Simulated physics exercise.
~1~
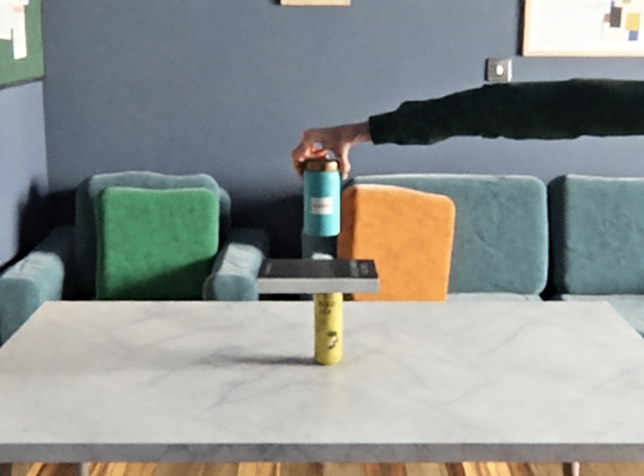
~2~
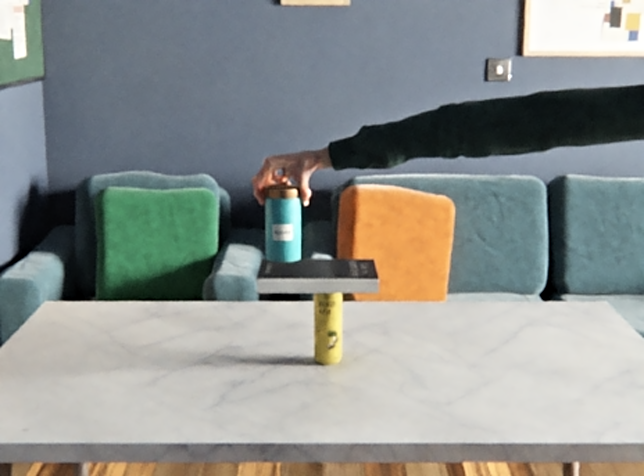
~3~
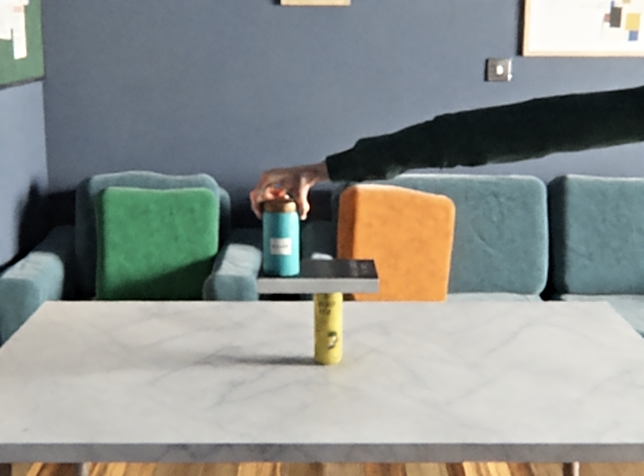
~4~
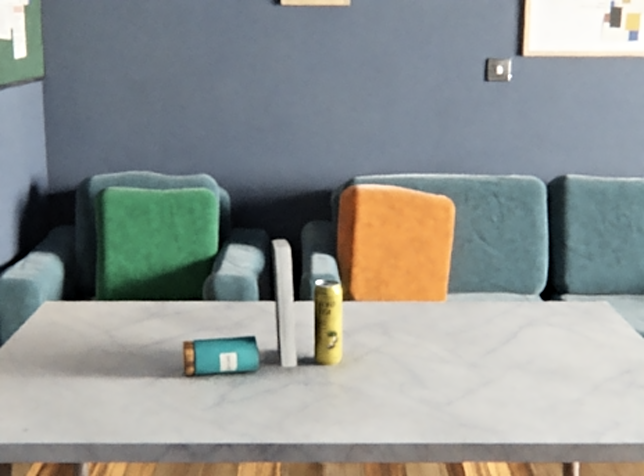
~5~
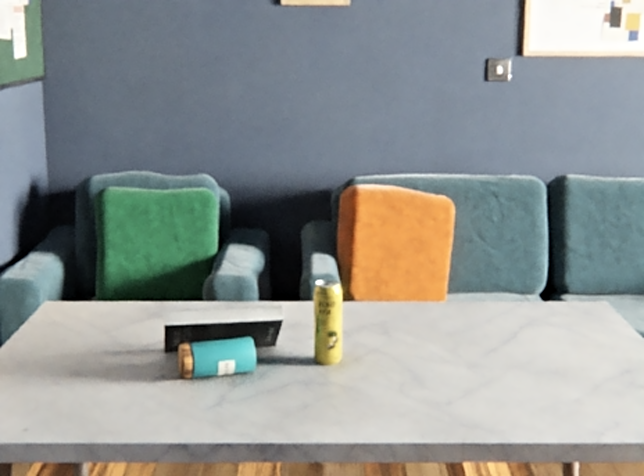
In a lounge with teal sofas and green and orange cushions, seen from the front across a pale marbled table, a dark book lies flat on top of an upright yellow can. A hand reaching in from the right holds a turquoise jar above the book. It moves the jar left and lowers it upright onto the book's left end. Once the hand has let go and gone, the book tips off to the left and the jar falls onto its side on the table. The book ends up fallen behind the jar, while the yellow can still stands in its place.
